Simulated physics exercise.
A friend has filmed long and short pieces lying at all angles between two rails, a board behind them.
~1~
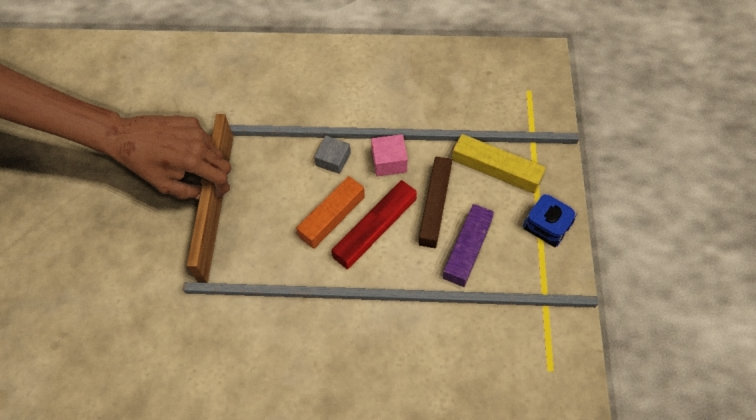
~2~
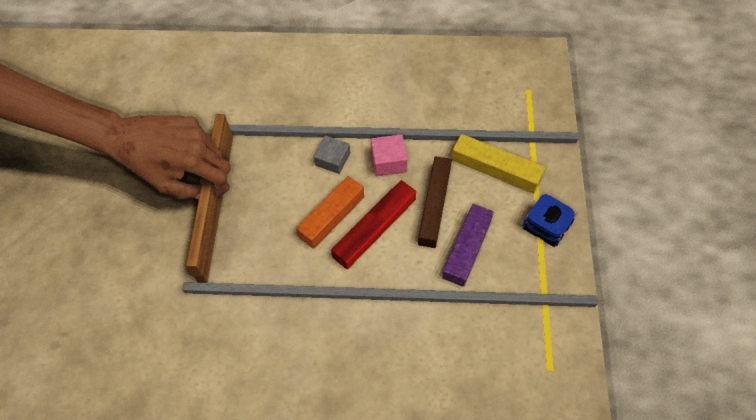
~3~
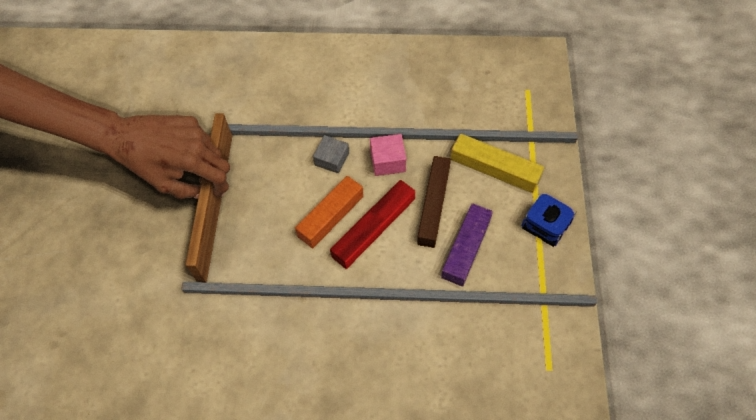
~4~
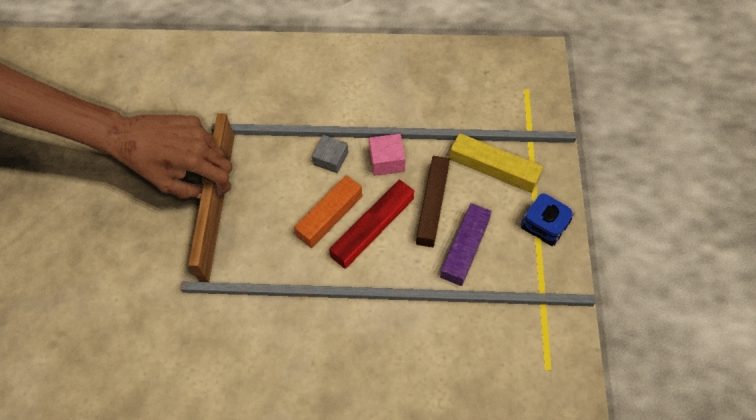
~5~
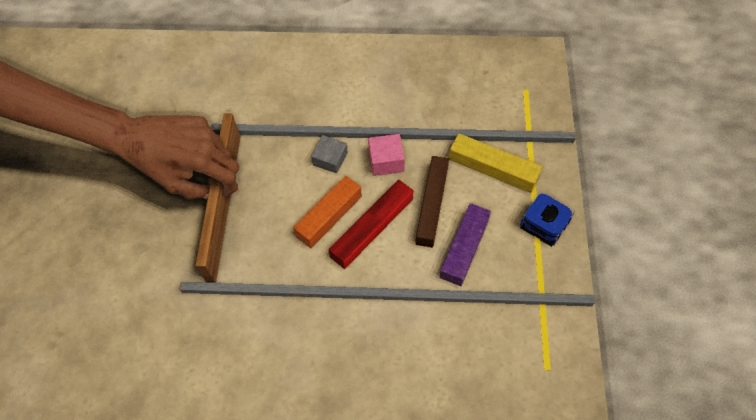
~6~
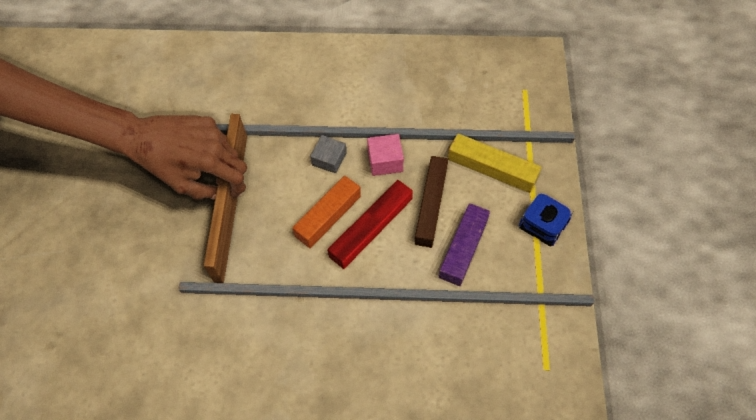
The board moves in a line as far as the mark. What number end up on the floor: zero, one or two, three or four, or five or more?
Outcome: The number that fall off is three or four.
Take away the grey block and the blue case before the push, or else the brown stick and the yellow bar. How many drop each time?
Fallen: 3, and 2 in the other try.
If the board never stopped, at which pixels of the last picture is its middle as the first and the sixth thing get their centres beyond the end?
First at (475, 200), next at (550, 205).
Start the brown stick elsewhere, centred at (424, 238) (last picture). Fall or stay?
It is lost.
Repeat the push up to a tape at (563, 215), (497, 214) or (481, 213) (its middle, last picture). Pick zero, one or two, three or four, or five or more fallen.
For each place: At least five; just one or two; 1 or 2.
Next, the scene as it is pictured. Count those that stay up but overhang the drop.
That would be 1.
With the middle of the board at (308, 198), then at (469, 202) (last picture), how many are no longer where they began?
First 2, then 8.
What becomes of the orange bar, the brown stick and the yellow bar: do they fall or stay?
The orange bar remains up; the brown stick falls; the yellow bar falls.
A little later, none off yet; blue case at rest near (546, 219); yellow bar at rest near (494, 163); purple bar at rest near (465, 244).
Next, none off yet; blue case moving near (556, 220); yellow bar shifted a little near (544, 168); purple bar shifted a little near (514, 252).
When it is over, the number that fall off is three or four; down, brown stick, purple bar, yellow bar and blue case.
